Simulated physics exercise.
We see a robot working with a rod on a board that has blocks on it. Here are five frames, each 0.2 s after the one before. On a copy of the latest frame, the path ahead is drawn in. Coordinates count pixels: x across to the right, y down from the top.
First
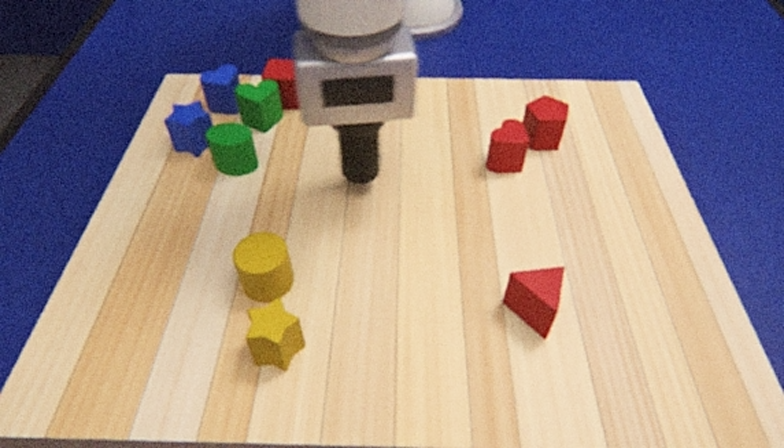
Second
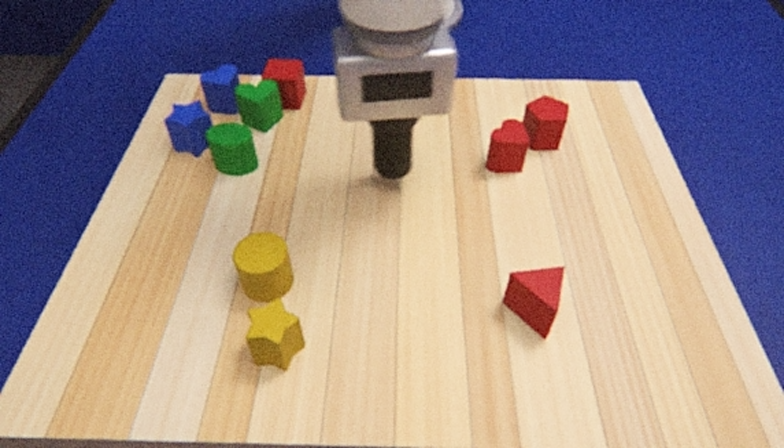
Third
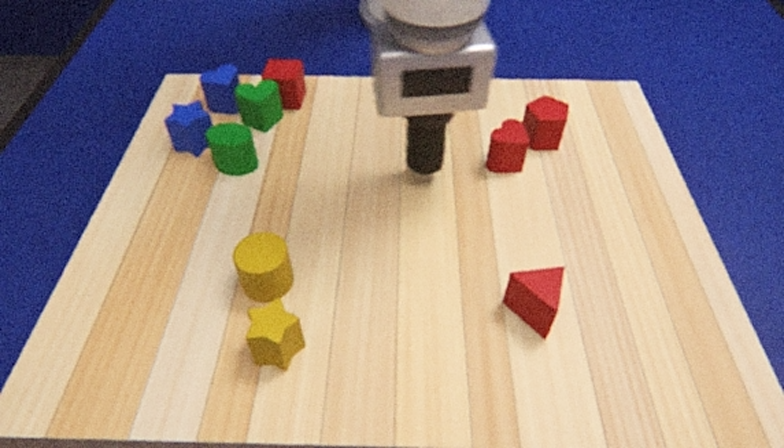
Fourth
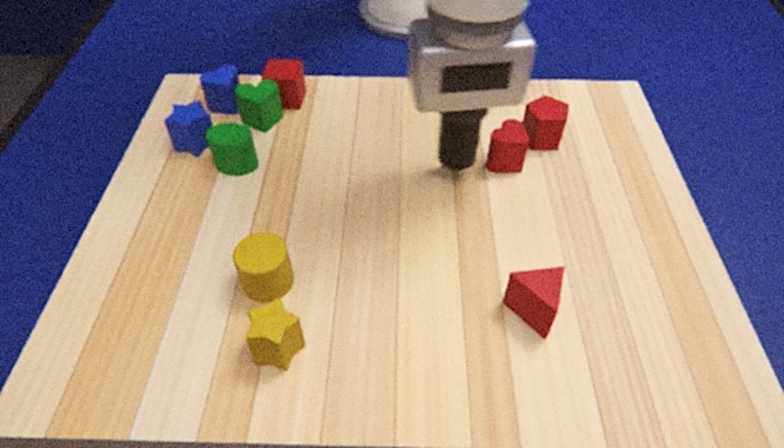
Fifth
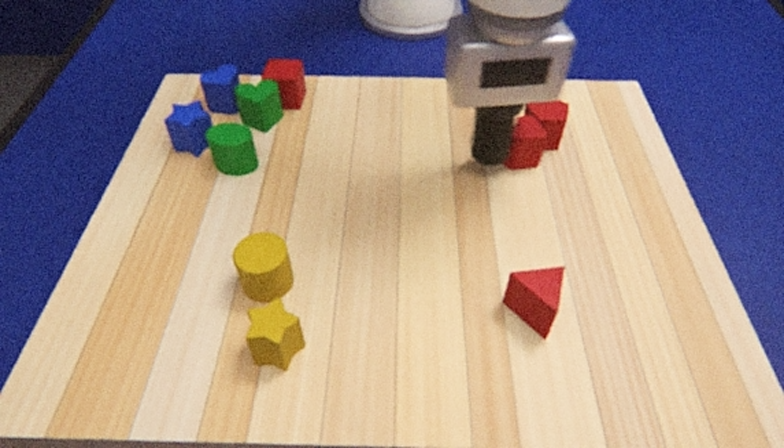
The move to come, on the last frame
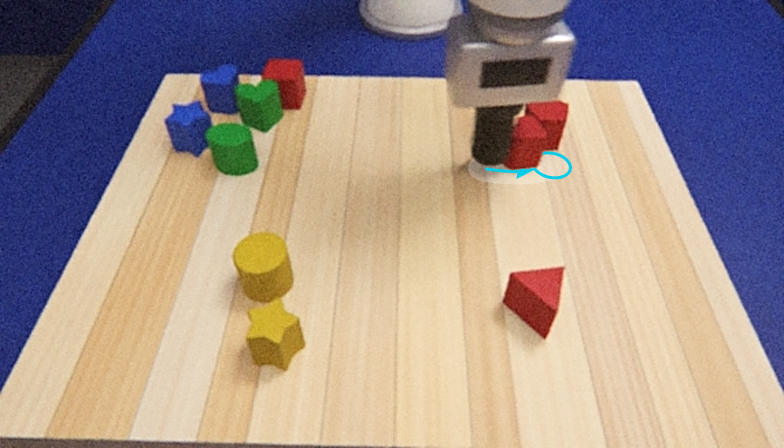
At the start, a robot's dark rod stands over the upper middle of a wooden board, among scattered red, yellow, green and blue blocks. The rod moves steadily right across the board, reaches the red heart block and pushes it slightly right, closer to the red five-sided block.
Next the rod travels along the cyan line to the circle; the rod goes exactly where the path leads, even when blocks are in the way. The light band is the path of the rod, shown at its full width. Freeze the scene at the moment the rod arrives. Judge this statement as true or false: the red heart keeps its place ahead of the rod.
Verdict: True.
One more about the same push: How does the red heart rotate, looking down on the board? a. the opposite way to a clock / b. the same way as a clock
The correct letter is a.
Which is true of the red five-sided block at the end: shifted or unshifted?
It is carried off its spot.
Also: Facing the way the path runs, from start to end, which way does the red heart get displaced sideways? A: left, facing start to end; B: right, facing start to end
Choice A: Left, facing start to end.
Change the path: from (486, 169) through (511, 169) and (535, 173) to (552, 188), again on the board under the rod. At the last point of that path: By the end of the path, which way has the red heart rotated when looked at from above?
Looking down, my answer is that the red heart rotates anticlockwise.
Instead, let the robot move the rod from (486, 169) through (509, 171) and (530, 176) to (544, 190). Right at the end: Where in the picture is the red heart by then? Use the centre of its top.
I think it will end close to (559, 126).
The drawn path runs from (486, 169) over (509, 171) and (531, 170) to (552, 165).
On the path given first. Halfway along, rod (524, 157); red heart (554, 124), turned 35° anticlockwise; red five-sided block (560, 102), turned 25° anticlockwise.
At the end, rod (556, 150); red heart (577, 115), turned 60° anticlockwise; red five-sided block (566, 93), turned 55° anticlockwise.
